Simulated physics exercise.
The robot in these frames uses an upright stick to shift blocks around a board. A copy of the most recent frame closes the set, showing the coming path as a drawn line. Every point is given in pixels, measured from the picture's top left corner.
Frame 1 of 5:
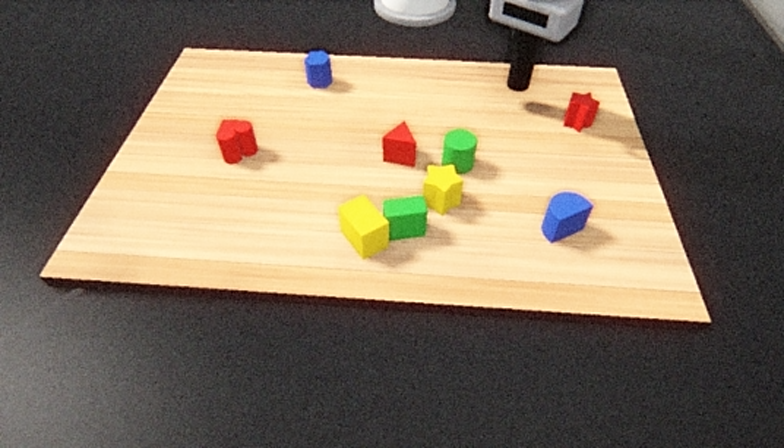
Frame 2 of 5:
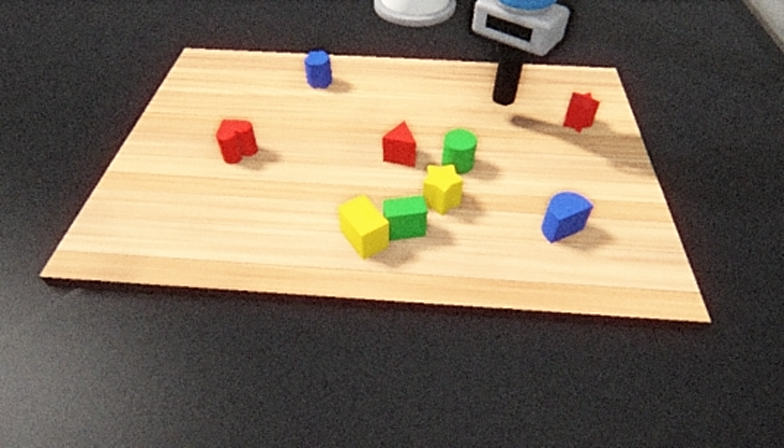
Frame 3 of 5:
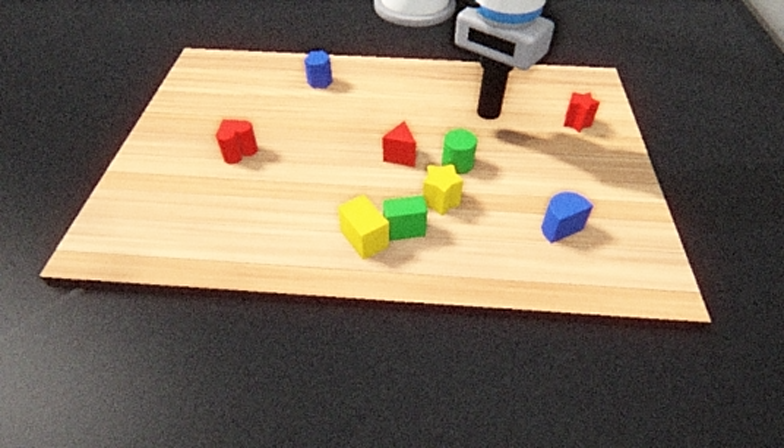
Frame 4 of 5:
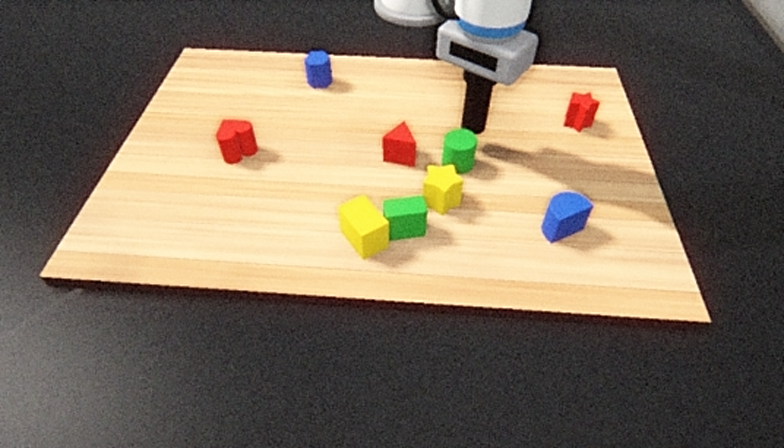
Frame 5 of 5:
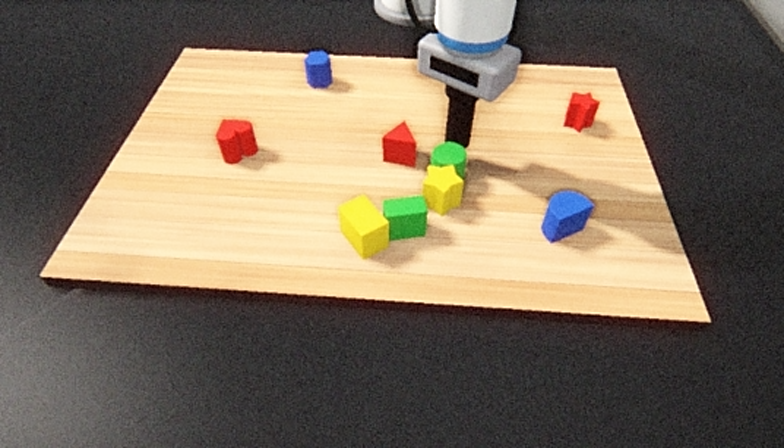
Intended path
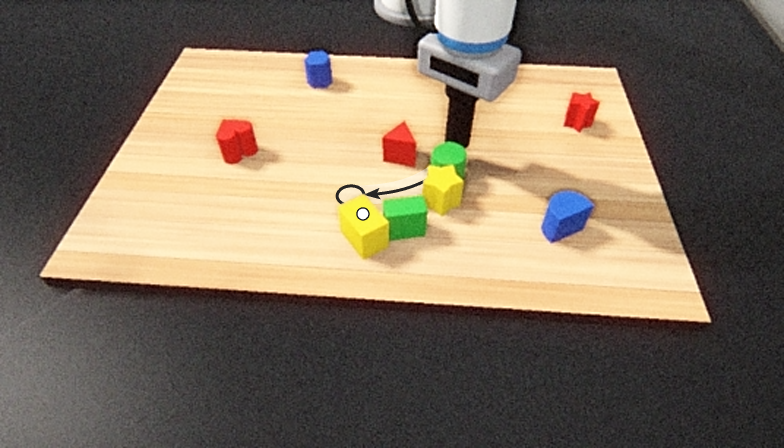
Robot arm moving a black stick down and left across a wooden board, nudging a green cylinder toward a yellow star.
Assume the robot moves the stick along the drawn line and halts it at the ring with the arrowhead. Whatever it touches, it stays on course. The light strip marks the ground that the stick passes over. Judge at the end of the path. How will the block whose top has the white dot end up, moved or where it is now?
It is still on its spot.
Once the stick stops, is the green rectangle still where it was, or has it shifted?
Here the green rectangle moves off its spot.
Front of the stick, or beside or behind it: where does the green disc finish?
The stick has lost it.
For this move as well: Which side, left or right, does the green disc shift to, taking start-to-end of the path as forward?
Gets pushed left.
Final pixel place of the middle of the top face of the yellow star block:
Final place: (446, 203).
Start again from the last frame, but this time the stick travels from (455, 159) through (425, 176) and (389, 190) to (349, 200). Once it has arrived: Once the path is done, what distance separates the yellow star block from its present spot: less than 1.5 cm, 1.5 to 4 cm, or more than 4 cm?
The answer is 1.5 to 4 cm.
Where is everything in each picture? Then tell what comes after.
In the first frame, lower end of the stick (518, 86), tops of blocks, yellow rectangle (363, 214), green rectangle (405, 205), yellow star block (443, 176), green disc (461, 138).
In the second frame, stick (503, 99), blocks as before.
In the third frame, stick (489, 113), blocks as before.
In the fourth frame, stick (473, 127), blocks as before.
In the fifth frame, stick (457, 142), yellow rectangle (363, 214), green rectangle (405, 205), yellow star block (443, 177), green disc (450, 153).
The drawn path runs from (455, 159) over (429, 179) and (392, 192) to (351, 195); the dot is on the yellow rectangle.
On the path given first. One third of the way, stick (430, 162); green rectangle (407, 213), turned 30° clockwise; yellow star block (445, 199), turned 15° anticlockwise; green disc (433, 176).
Two thirds of the way, stick (392, 175); green rectangle (408, 215), turned 45° clockwise; yellow star block (446, 203), turned 35° anticlockwise; green disc (416, 185).
At the end, stick (349, 178); yellow rectangle not moved; green rectangle (408, 215), turned 45° clockwise; yellow star block (446, 203), turned 35° anticlockwise; green disc (416, 185).
